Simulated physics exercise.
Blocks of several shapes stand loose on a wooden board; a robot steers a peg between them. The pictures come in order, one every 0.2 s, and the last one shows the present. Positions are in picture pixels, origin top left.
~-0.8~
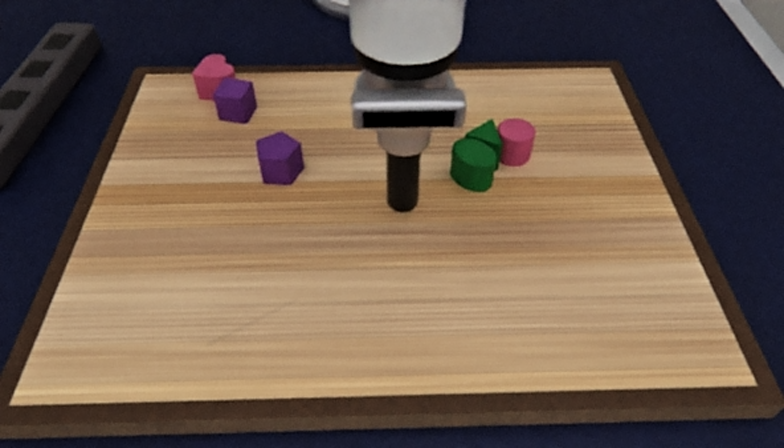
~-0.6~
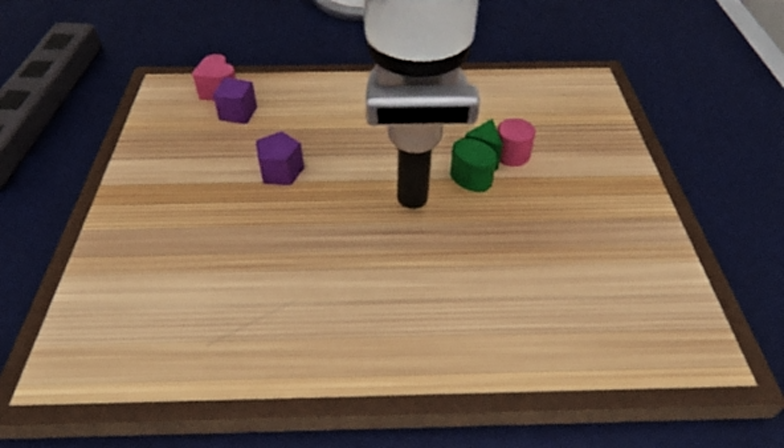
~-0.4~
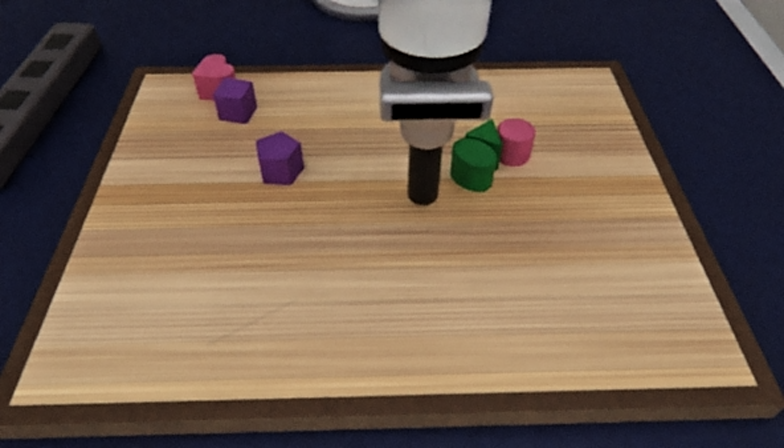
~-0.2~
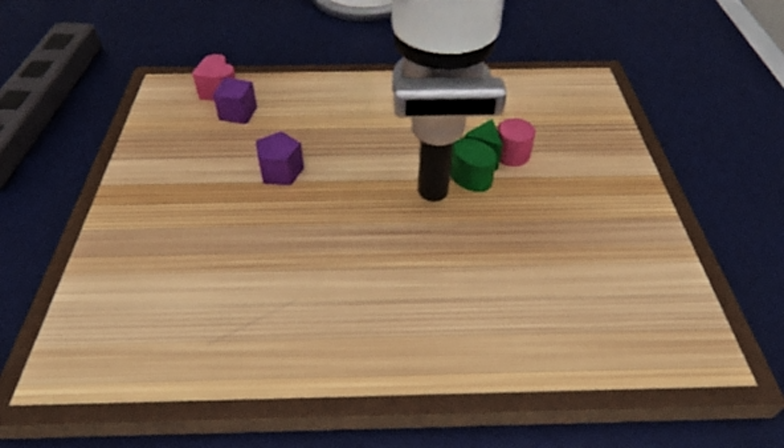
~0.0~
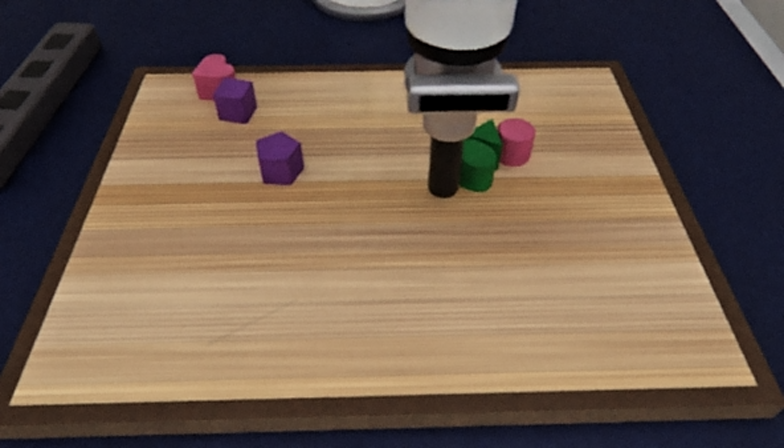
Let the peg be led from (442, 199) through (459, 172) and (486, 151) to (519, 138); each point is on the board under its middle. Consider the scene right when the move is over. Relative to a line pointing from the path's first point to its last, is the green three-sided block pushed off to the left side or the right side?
The left.
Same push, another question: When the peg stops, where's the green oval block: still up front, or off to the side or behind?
I think the peg keeps pushing the green oval block along right to the end.
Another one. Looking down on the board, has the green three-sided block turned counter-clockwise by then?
I'd say yes.
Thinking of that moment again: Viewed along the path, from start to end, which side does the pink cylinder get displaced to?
It's going to go right.
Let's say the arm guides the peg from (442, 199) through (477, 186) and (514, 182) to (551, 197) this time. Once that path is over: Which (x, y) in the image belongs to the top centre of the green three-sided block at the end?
Put as a pixel place, it's (486, 115).
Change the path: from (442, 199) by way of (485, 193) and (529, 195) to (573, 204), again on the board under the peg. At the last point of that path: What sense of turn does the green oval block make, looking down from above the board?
It is turned anticlockwise.
What follows on the original path. One third of the way, peg at (461, 161); green oval block at (487, 132); green three-sided block at (497, 115), turned 15° clockwise; pink cylinder at (528, 124).
Two thirds of the way, peg at (488, 141); green oval block at (512, 112); green three-sided block at (515, 94); pink cylinder at (553, 118).
At the end, peg at (521, 128); green oval block at (538, 96), turned 30° anticlockwise; green three-sided block at (526, 79), turned 40° anticlockwise; pink cylinder at (570, 115).
